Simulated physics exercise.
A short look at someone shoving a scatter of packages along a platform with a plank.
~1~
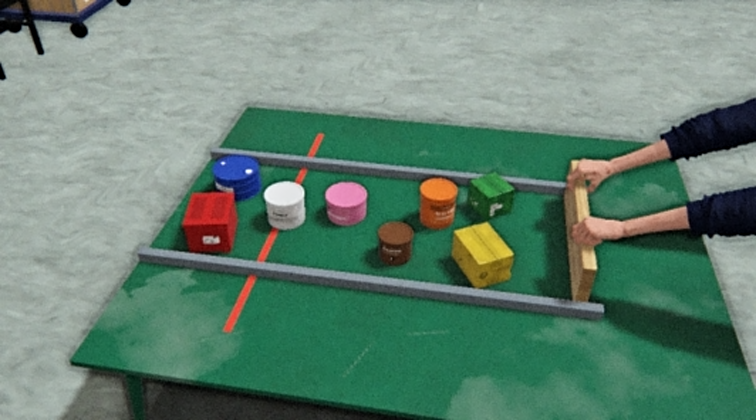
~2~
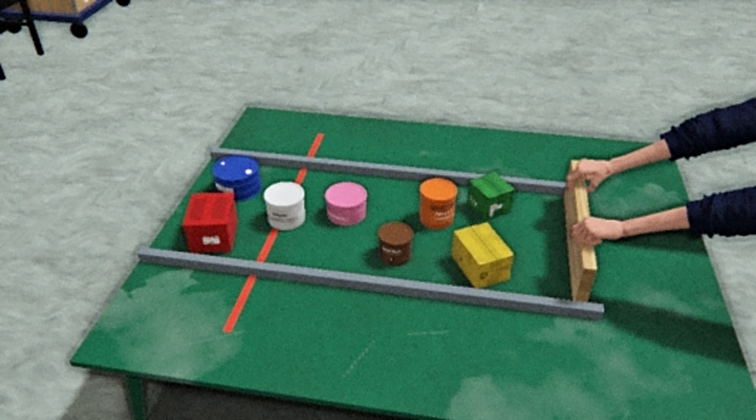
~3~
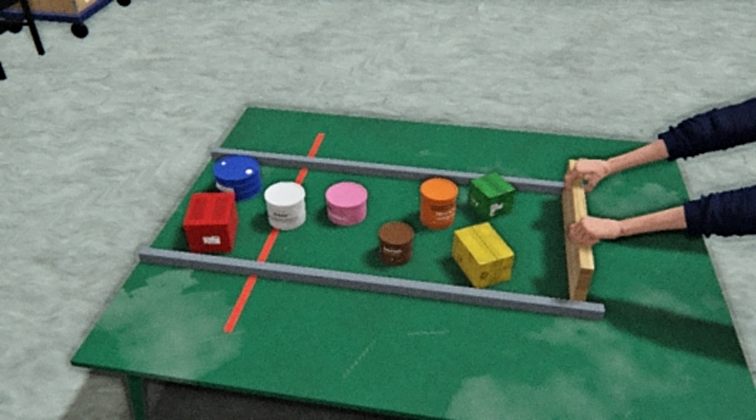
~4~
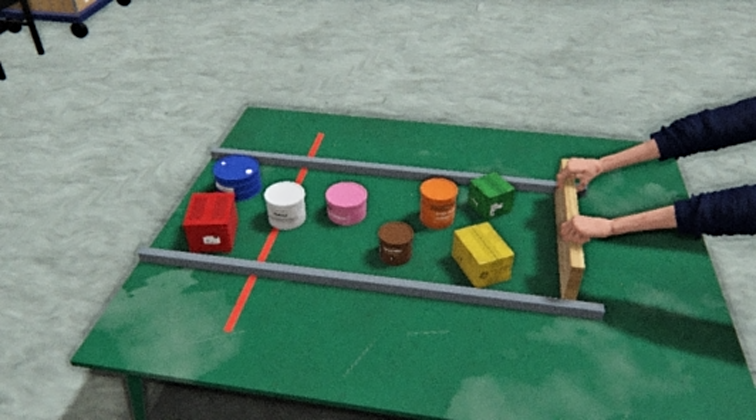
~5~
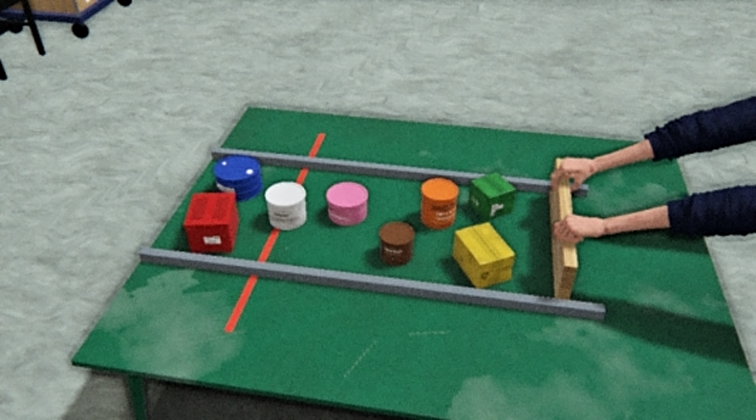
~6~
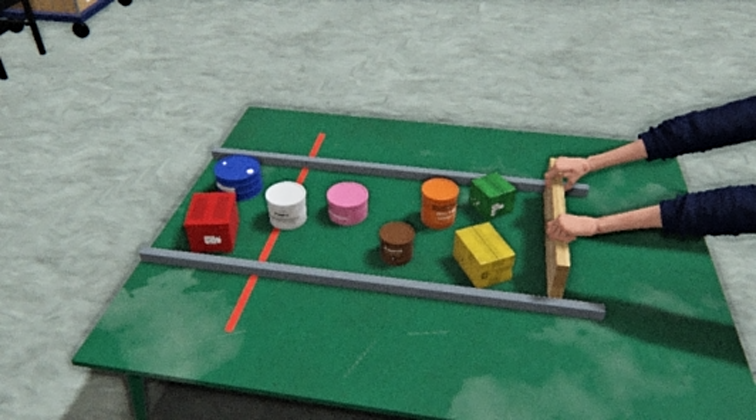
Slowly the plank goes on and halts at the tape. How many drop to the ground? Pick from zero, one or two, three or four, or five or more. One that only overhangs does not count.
The number that fall off is zero.
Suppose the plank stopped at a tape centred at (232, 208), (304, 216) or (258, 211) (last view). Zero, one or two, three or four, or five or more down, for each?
In that order: Just one or two; not one; just one or two.
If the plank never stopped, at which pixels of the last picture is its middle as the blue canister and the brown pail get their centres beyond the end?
At (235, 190) for the blue canister; at (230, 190) for the brown pail.
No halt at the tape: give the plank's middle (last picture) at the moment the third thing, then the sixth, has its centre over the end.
At (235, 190) for the third, at (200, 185) for the sixth.
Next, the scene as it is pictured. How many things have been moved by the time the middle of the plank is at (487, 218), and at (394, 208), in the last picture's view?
The counts are 2 and 5.
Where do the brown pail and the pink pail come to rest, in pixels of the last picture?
The brown pail stops around (220, 225); the pink pail around (237, 191).
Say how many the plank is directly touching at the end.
In contact: 3.
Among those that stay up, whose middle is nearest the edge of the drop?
The red tote.
Early on, none off yet; blue canister at rest near (239, 178); red tote at rest near (213, 223); white pail at rest near (287, 206).
A while later, none off yet; blue canister at rest near (239, 178); red tote moving near (209, 224); white pail travelled about its own width near (250, 210).
Finally, the number that fall off is zero.
